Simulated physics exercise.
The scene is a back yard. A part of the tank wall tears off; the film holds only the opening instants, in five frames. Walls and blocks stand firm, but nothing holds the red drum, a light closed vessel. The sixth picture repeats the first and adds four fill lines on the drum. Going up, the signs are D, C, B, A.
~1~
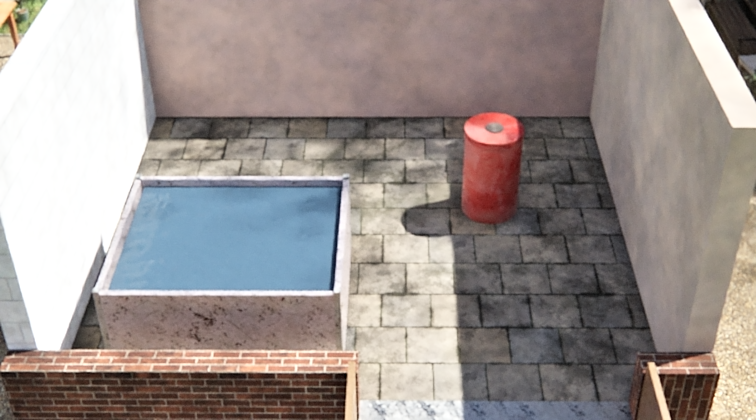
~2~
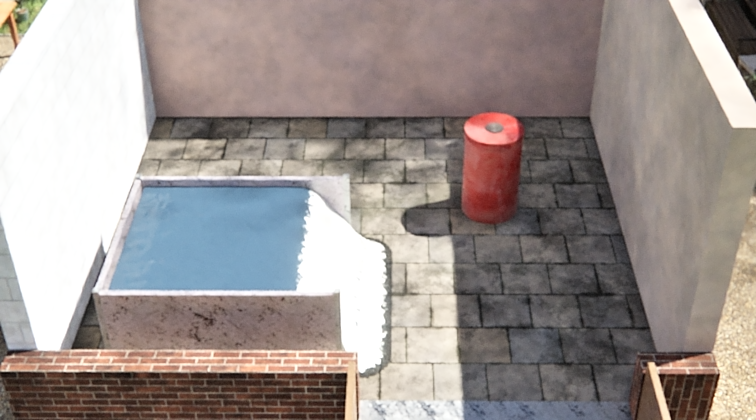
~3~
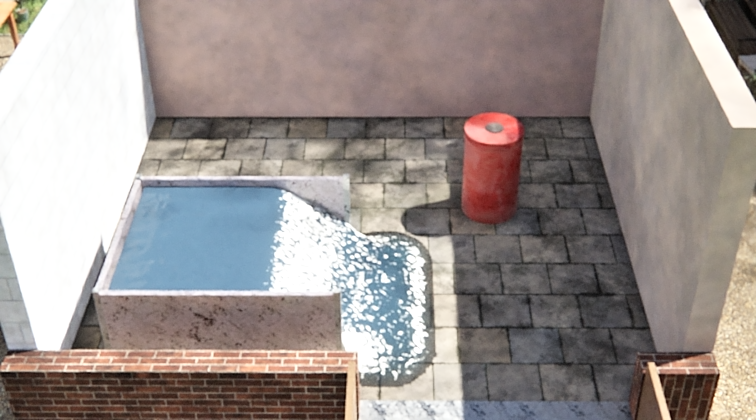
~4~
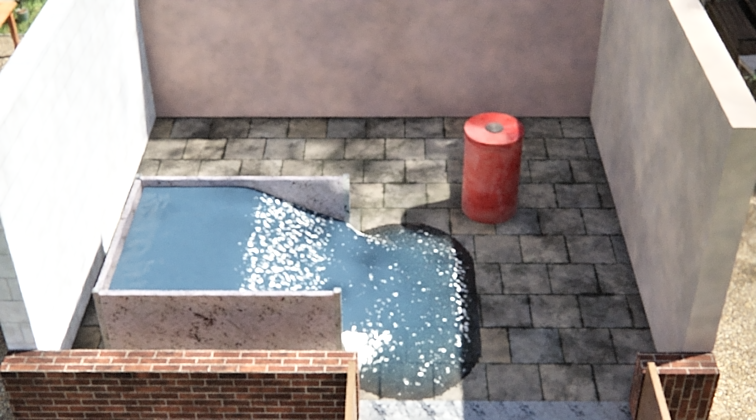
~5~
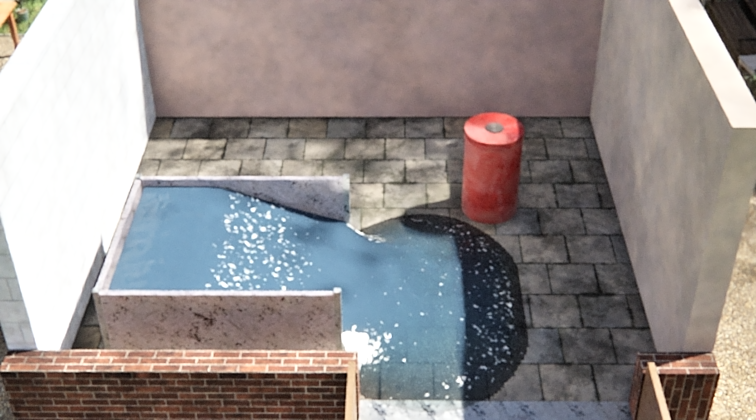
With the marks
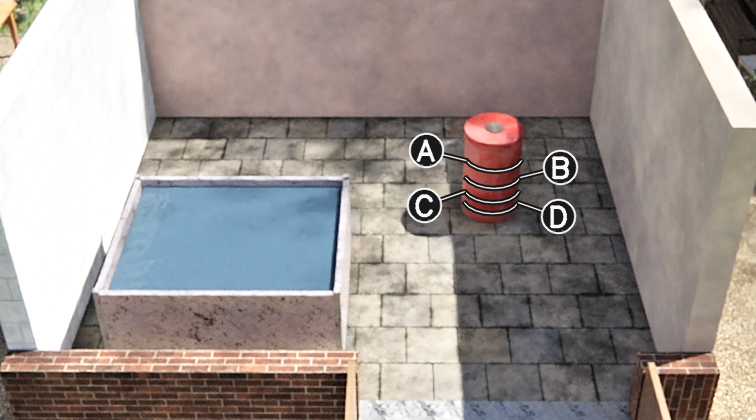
Water pouring out of the open right side of a raised tank and spreading across a paved yard near a red drum.
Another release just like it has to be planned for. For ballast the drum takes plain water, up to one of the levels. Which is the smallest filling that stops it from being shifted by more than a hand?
That is level C.
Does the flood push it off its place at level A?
No, not at all.
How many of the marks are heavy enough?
Three.
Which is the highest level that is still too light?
It is D.
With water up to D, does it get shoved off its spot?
Yes, that goes wrong.
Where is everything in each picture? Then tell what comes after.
The first frame shows lid of the red drum at (494, 128); tank full, its middle at (231, 238); open gate at (497, 356).
In the second frame, 3 % of the ground under water, its edge towards the drum at (376, 245).
In the third frame, 7 % of the ground under water, its edge towards the drum at (410, 243).
In the fourth frame, 12 % of the ground under water, its edge towards the drum at (436, 232).
The fifth frame shows lid of the red drum at (494, 128); 18 % of the ground under water, its edge towards the drum at (461, 227).
In white, A at (495, 171); B at (494, 188); C at (493, 202); D at (492, 213); from the bottom up D, C, B, A.
Choosing A, it does not move.
Choosing B, it does not move.
Choosing C, it does not move.
Choosing D, it is pushed about twice its own width away.
